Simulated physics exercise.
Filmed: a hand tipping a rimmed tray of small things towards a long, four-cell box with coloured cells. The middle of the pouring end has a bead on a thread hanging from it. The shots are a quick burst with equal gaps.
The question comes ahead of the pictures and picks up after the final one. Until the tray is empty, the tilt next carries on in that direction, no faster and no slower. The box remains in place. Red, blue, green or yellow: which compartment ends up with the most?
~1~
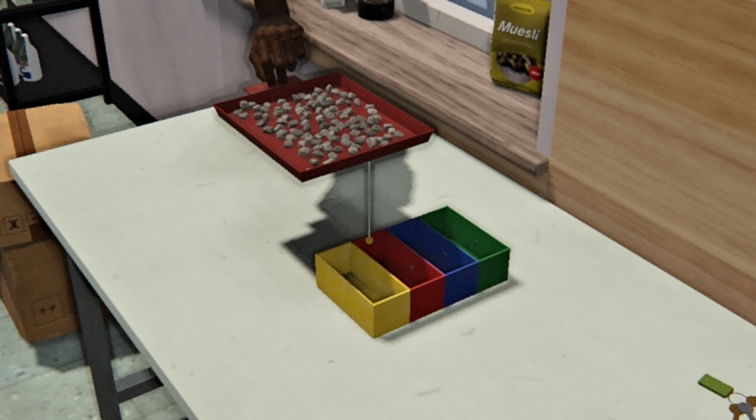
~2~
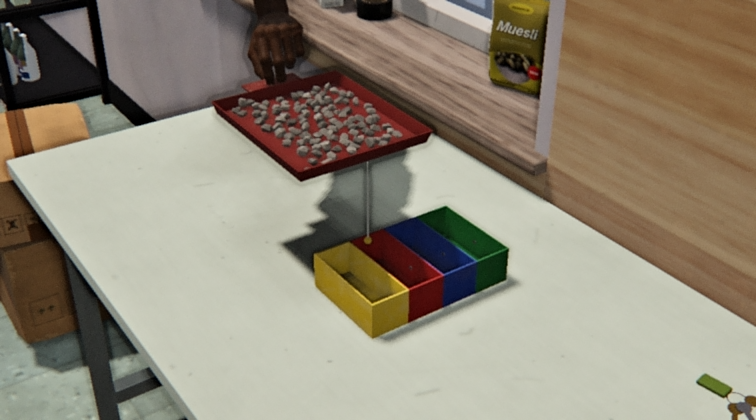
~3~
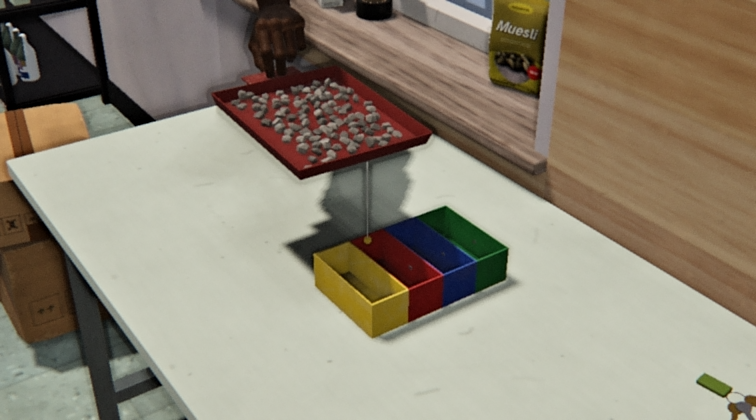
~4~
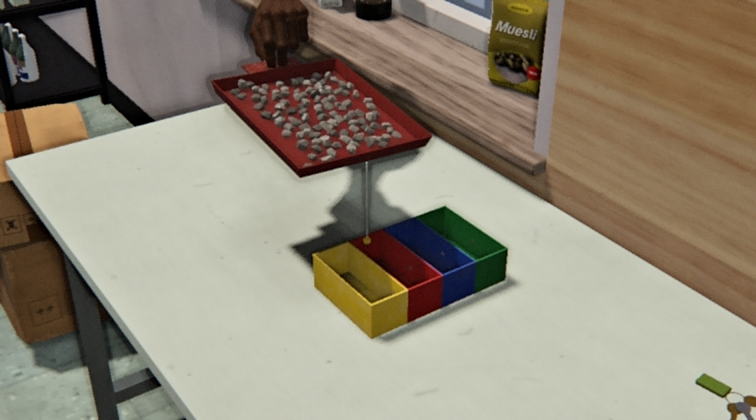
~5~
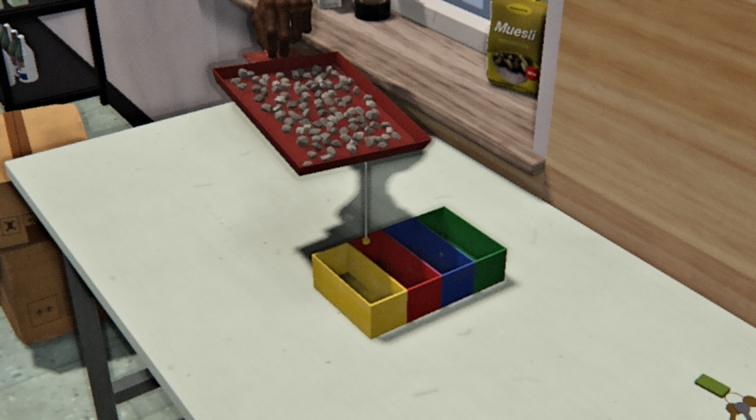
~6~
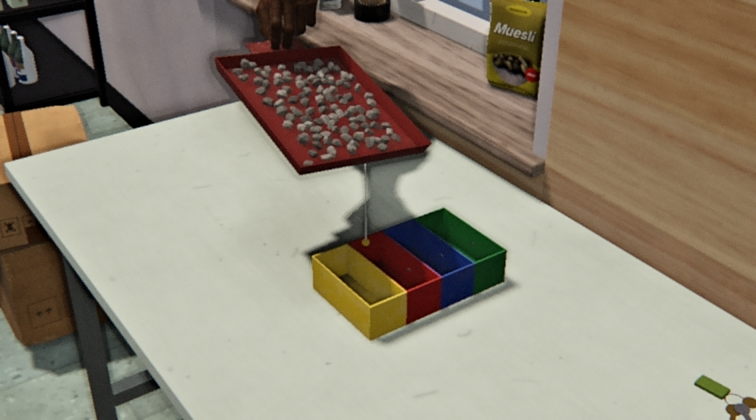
The blue one.
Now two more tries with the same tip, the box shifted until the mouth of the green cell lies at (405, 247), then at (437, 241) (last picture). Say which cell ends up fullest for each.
With the first placing it's that green cell, with the second it's green.
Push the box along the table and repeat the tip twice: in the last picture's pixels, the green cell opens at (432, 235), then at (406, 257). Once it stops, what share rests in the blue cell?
Trial 1: 30 percent; trial 2: 0 percent.
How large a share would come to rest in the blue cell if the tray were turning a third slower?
About 60 %.
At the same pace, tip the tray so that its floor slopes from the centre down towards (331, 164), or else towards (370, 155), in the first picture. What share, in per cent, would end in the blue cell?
In turn some 0 and 30 per cent.
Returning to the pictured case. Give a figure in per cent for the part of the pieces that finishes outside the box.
0 per cent.
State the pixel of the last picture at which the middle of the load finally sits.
Resting centre, last frame: Roughly (424, 267).
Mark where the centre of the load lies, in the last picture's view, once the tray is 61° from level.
Look around (393, 134) in the last picture.
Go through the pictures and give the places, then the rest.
Corners of the pouring end (302, 169) and (428, 130), level; middle of the load (321, 122), bits of gravel; bead on its thread (369, 240); yellow cell (391, 311); red cell (427, 296); blue cell (461, 281); green cell (493, 268), in the first frame.
Corners of the pouring end (301, 169) and (427, 130), level; middle of the load (320, 121), in the second frame.
Corners of the pouring end (301, 167) and (427, 132), tipped barely, lowest at the right corner; middle of the load (320, 117), in the third frame.
Corners of the pouring end (301, 165) and (427, 134), tipped a little, lowest at the right corner; middle of the load (320, 112), in the fourth frame.
Corners of the pouring end (302, 164) and (427, 138), tipped a little, lowest at the right corner; middle of the load (320, 108), in the fifth frame.
Corners of the pouring end (303, 164) and (427, 142), tipped clearly, lowest at the right corner; middle of the load (321, 104); yellow cell (388, 313); red cell (424, 298); blue cell (457, 283); green cell (490, 269), in the sixth frame.
Just after the last frame, tray tipped steeply; almost all on the tray; just a few falling or outside the box.
A moment on, tray tipped right over; about a tenth on the tray; roughly a third in the blue cell; roughly a quarter in the green cell; about a tenth in the red cell; roughly a quarter falling or outside the box.
Further on, tray tipped past a quarter turn; roughly half in the blue cell; roughly a quarter in the green cell; roughly a quarter in the red cell.
When it is over, tray tipped past a quarter turn; roughly half in the blue cell; roughly a quarter in the green cell; roughly a quarter in the red cell; not one in the yellow cell.
